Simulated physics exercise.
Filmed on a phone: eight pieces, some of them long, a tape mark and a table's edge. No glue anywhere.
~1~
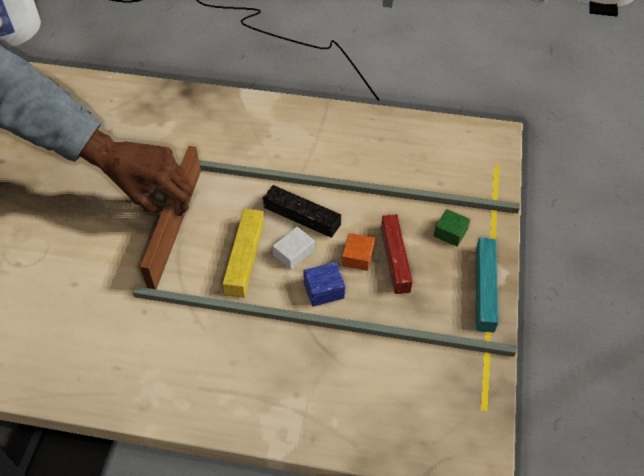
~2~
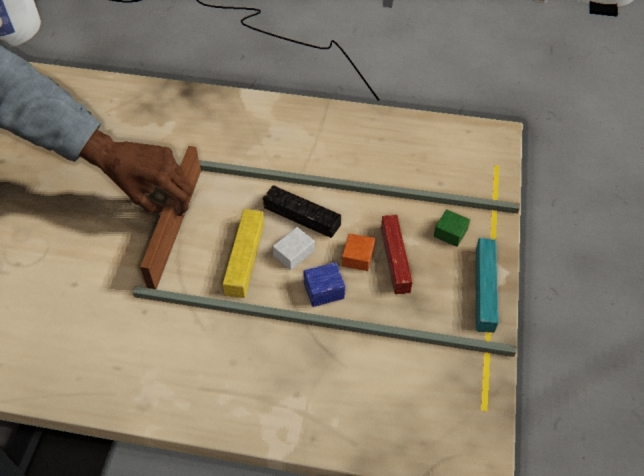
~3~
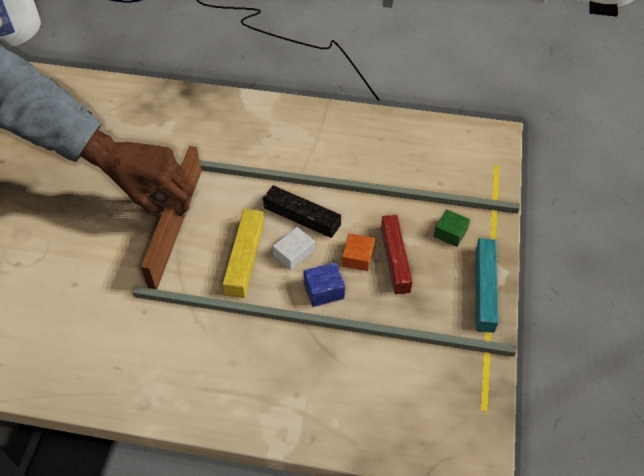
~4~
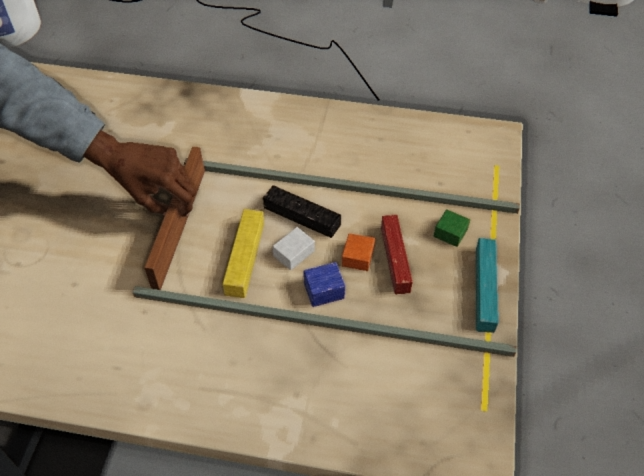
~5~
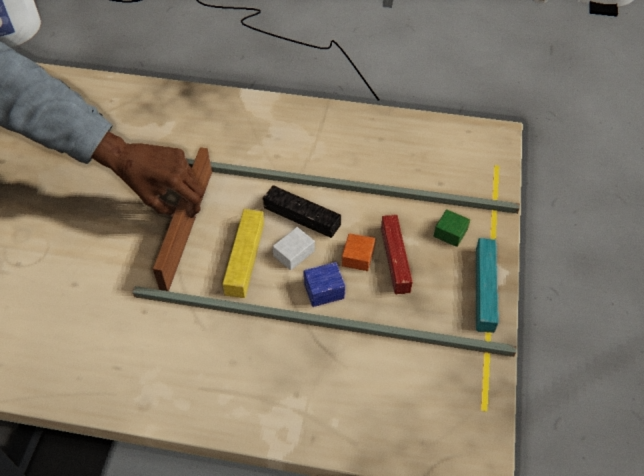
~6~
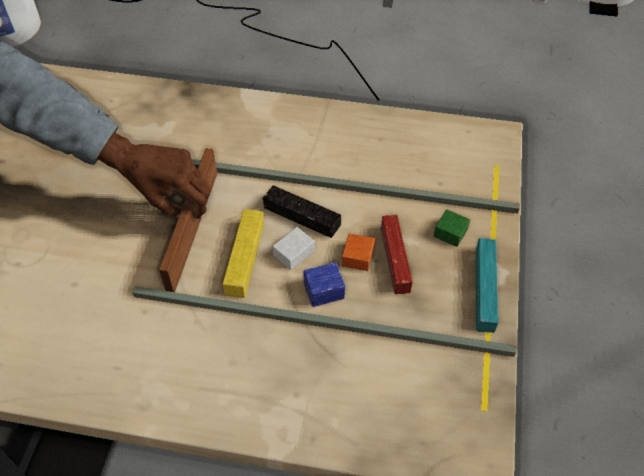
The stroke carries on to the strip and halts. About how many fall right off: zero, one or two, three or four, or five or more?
Outcome: The number that fall off is five or more.
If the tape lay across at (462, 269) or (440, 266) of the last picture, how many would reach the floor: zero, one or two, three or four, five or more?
For each place: Either three or four; just one or two.
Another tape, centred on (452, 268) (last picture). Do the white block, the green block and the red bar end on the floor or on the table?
The white block stays on, the green block survives, the red bar goes over.
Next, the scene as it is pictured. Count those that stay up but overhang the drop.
It comes to 0.
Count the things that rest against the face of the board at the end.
The number is 1.
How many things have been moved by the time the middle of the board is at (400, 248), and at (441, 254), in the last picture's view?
8 and 8.
A little later, none off yet; turquoise bar at rest near (487, 284); green block at rest near (452, 228); red bar shifted a little near (407, 255).
When it is over, the number that fall off is five or more; down, black bar, white block, blue block, orange block, red bar, green block and turquoise bar.
